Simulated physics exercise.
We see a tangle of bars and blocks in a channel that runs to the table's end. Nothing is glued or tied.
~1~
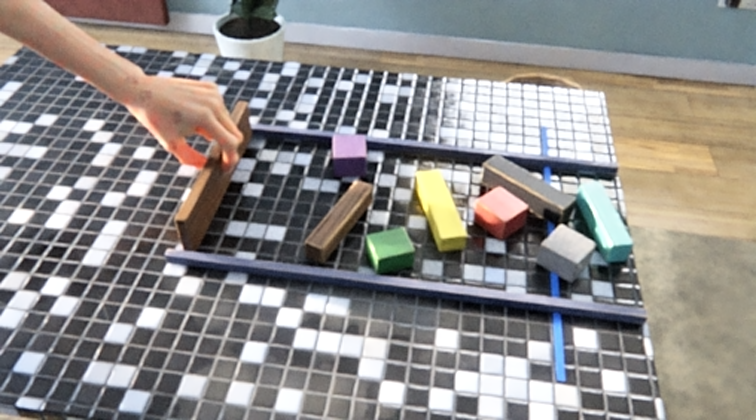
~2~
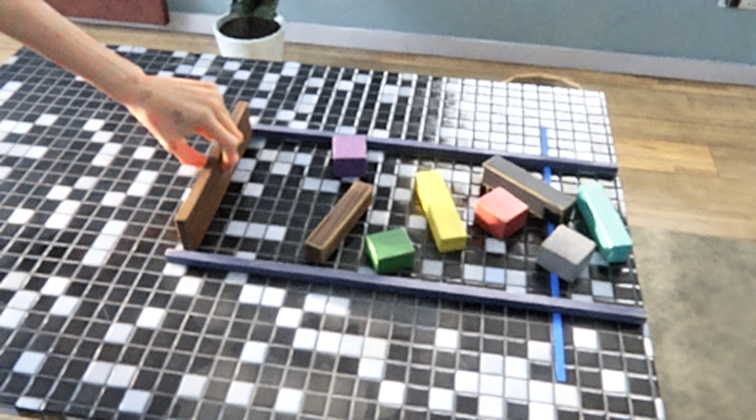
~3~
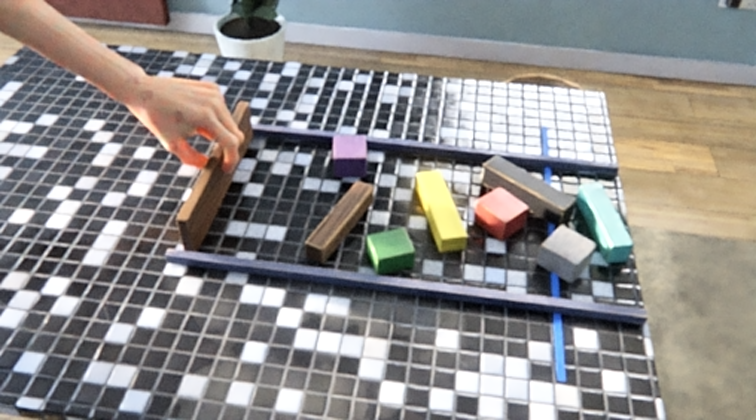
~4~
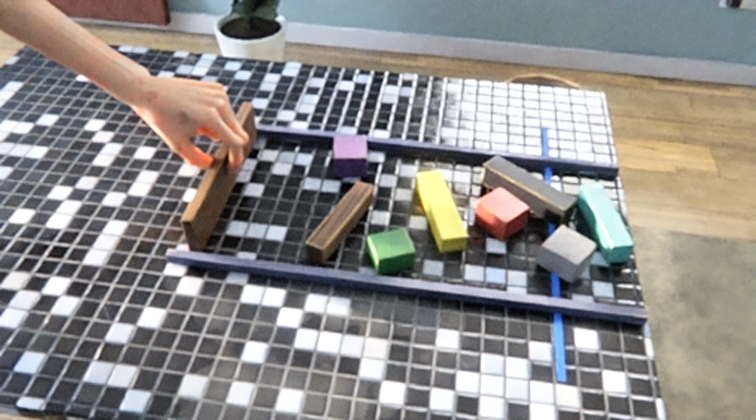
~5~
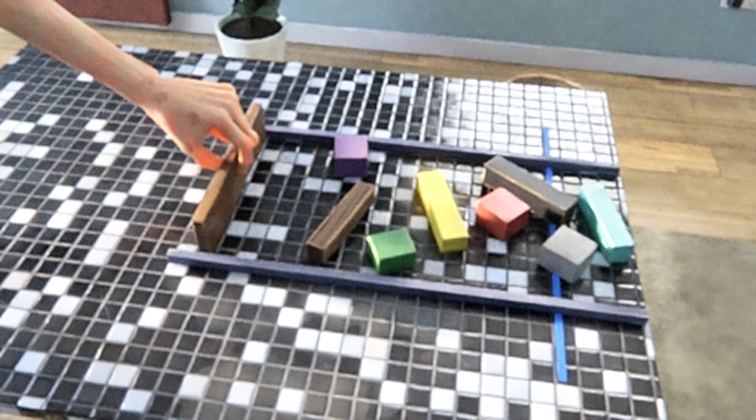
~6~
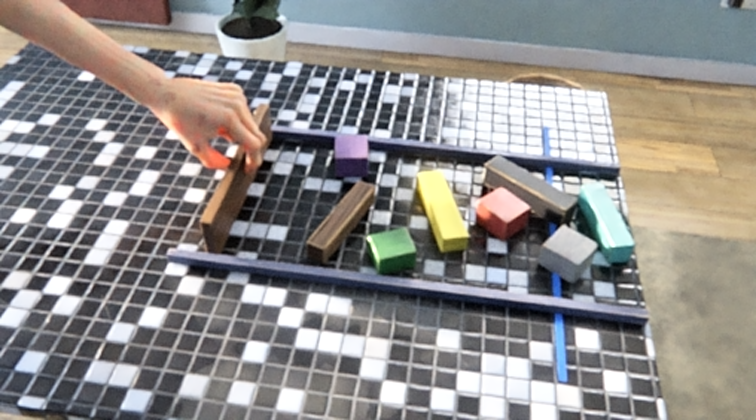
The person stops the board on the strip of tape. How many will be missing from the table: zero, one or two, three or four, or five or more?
Here the number that fall off is one or two.
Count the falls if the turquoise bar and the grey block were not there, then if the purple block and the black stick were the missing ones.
Fallen: 0, and 1 in the other try.
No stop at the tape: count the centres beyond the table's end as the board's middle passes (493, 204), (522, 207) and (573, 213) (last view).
It would be 0, 1 and 4.
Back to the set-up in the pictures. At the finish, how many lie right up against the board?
In contact: 2.
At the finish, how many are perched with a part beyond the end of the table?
That would be 3.
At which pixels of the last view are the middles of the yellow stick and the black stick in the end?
The yellow stick at (596, 231), the black stick at (628, 200).
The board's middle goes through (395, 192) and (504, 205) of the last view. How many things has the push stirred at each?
At the one place 4, at the other 8.
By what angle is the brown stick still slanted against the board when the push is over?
Roughly 0° out of line.
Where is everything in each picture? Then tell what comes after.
In the first frame, turquoise bar (603, 220); grey block (566, 253); black stick (527, 190); board (218, 172); tape (551, 229).
In the second frame, grey block (566, 253); green block (390, 251).
In the third frame, black stick (527, 190); brown stick (341, 221).
In the fourth frame, turquoise bar (604, 221); red block (501, 214).
In the fifth frame, grey block (568, 254); board (233, 174).
In the sixth frame, turquoise bar (605, 221); grey block (568, 254); black stick (528, 191); board (241, 174); tape (553, 229).
Early on, none off yet; turquoise bar at rest near (605, 221); grey block at rest near (568, 254); black stick at rest near (528, 191).
A while later, none off yet; turquoise bar at rest near (605, 221); grey block at rest near (568, 254); black stick moving near (538, 192).
Finally, the number that fall off is one or two; lost, turquoise bar.
